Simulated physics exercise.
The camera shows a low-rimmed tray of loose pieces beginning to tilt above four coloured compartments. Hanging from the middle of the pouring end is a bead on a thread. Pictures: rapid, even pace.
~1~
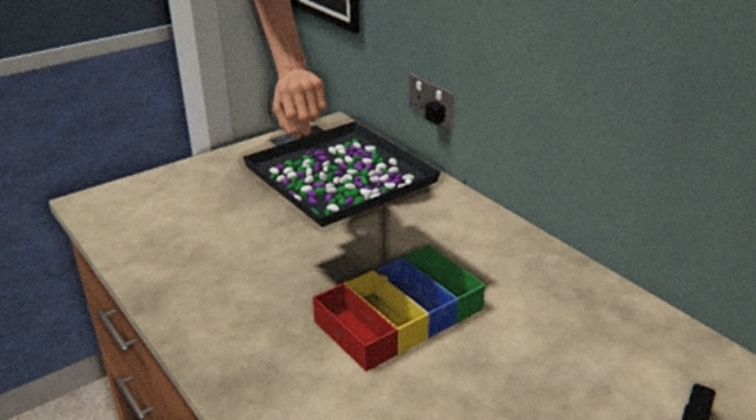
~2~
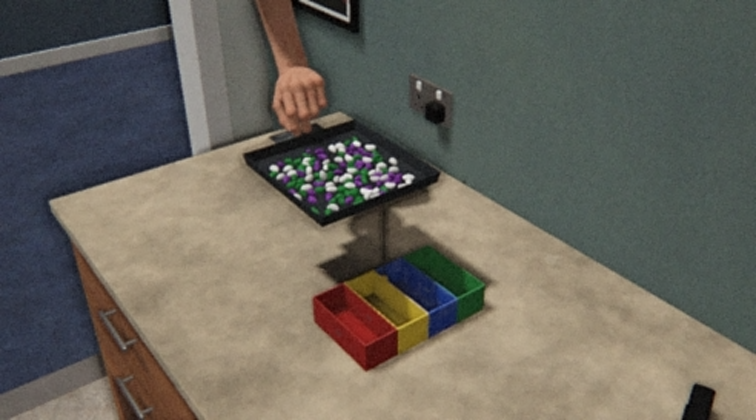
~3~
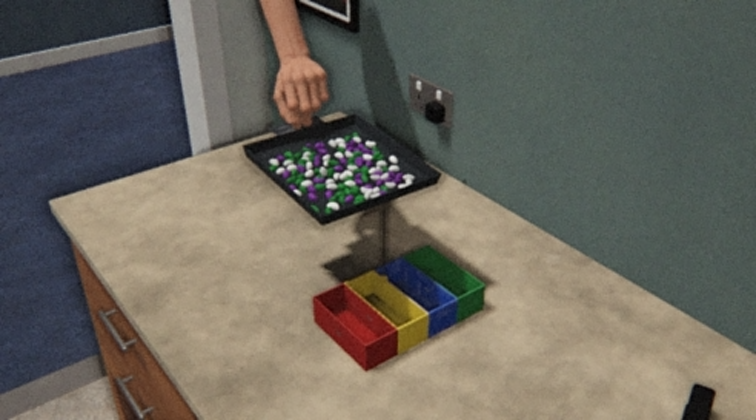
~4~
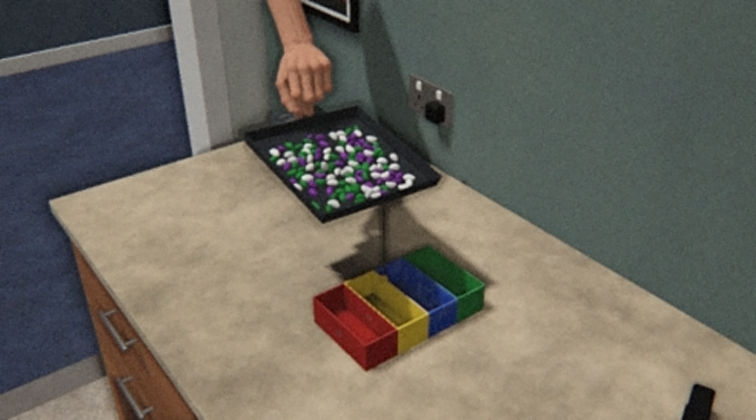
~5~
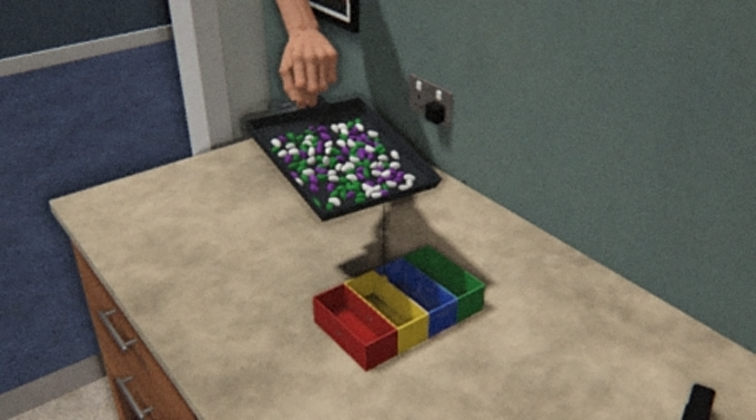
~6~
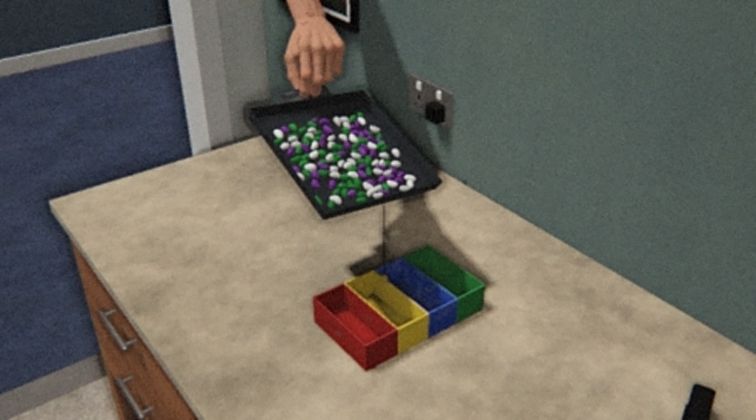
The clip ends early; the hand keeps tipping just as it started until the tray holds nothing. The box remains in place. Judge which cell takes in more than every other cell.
The green cell takes in the most.
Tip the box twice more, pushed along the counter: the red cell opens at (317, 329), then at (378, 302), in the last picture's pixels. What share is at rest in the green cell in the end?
Trial 1 30%, trial 2 10%.
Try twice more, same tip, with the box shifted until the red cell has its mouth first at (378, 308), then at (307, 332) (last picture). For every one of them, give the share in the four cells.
In turn about 100 and about 30 percent.
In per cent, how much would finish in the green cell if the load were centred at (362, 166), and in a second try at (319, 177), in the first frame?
The first start yields 50 per cent, the second 40 per cent.
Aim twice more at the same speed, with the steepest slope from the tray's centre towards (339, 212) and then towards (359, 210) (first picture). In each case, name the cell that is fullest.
First try: The red one; second try: The red cell.
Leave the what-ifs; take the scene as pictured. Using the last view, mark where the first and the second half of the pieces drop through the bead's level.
First roughly (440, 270), then roughly (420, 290).
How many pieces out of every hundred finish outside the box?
It works out to close to 10 per cent.
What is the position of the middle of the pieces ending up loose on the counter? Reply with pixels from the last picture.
Near (443, 392).
Just after the last frame, tray tipped steeply; every one on the tray.
A moment on, tray tipped past a quarter turn; almost all on the tray; just a few in the blue cell; just a few in the green cell; just a few falling or outside the box.
Further on, tray tipped past a quarter turn; roughly half in the green cell; roughly a third in the blue cell; about a tenth in the yellow cell; about a tenth falling or outside the box.
When it is over, tray tipped past a quarter turn; roughly half in the green cell; roughly a third in the blue cell; about a tenth in the yellow cell; not one in the red cell; about a tenth outside the box.
